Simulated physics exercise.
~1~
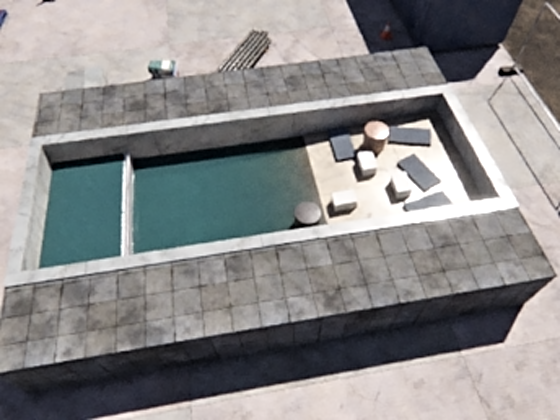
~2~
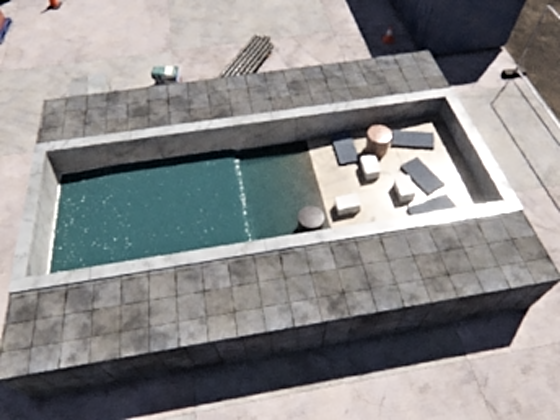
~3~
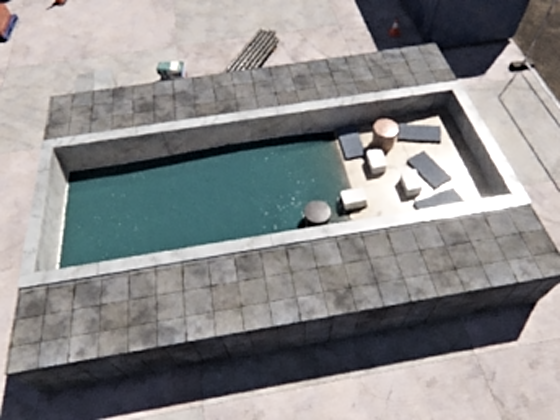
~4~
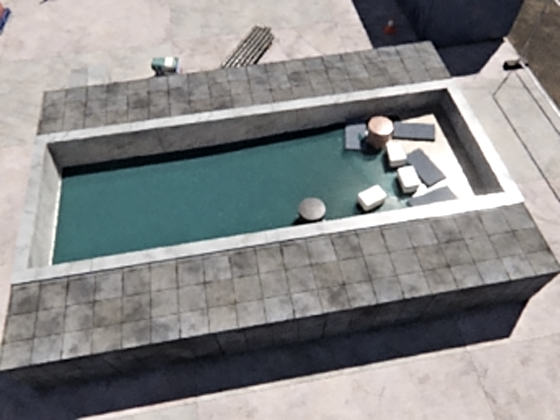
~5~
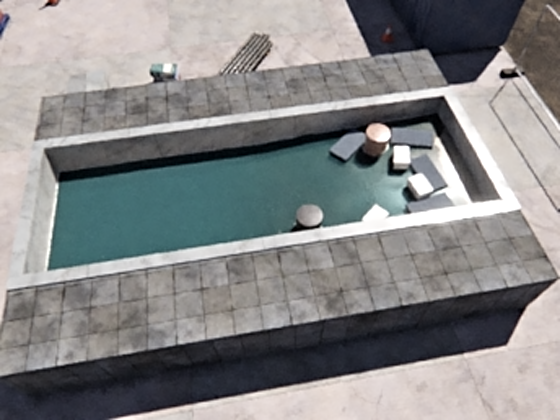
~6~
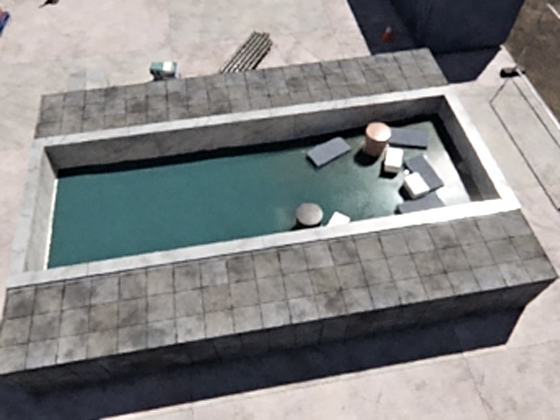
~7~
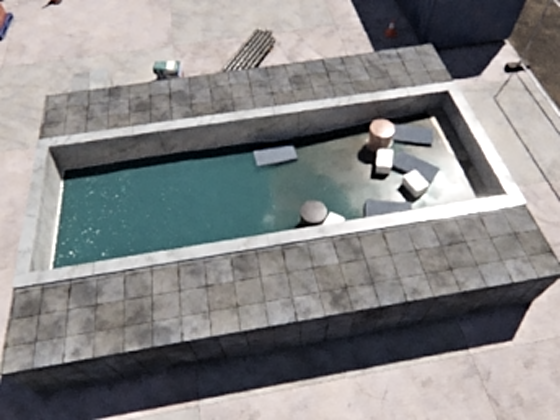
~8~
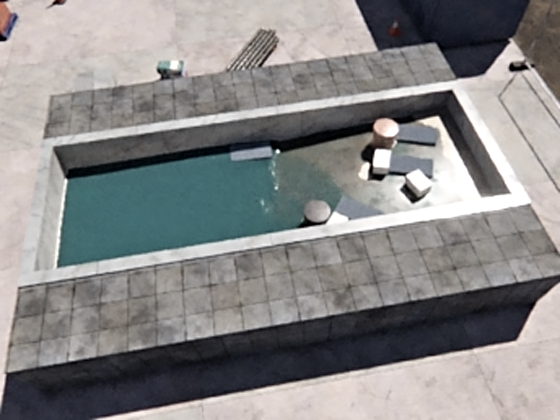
In the video, water in a long walled basin surges right after a divider at the left disappears, flooding the pale slope where dark slabs and light blocks lie. Several shift right, then the water draws back, carrying some left, with one dark slab ending near the far wall.
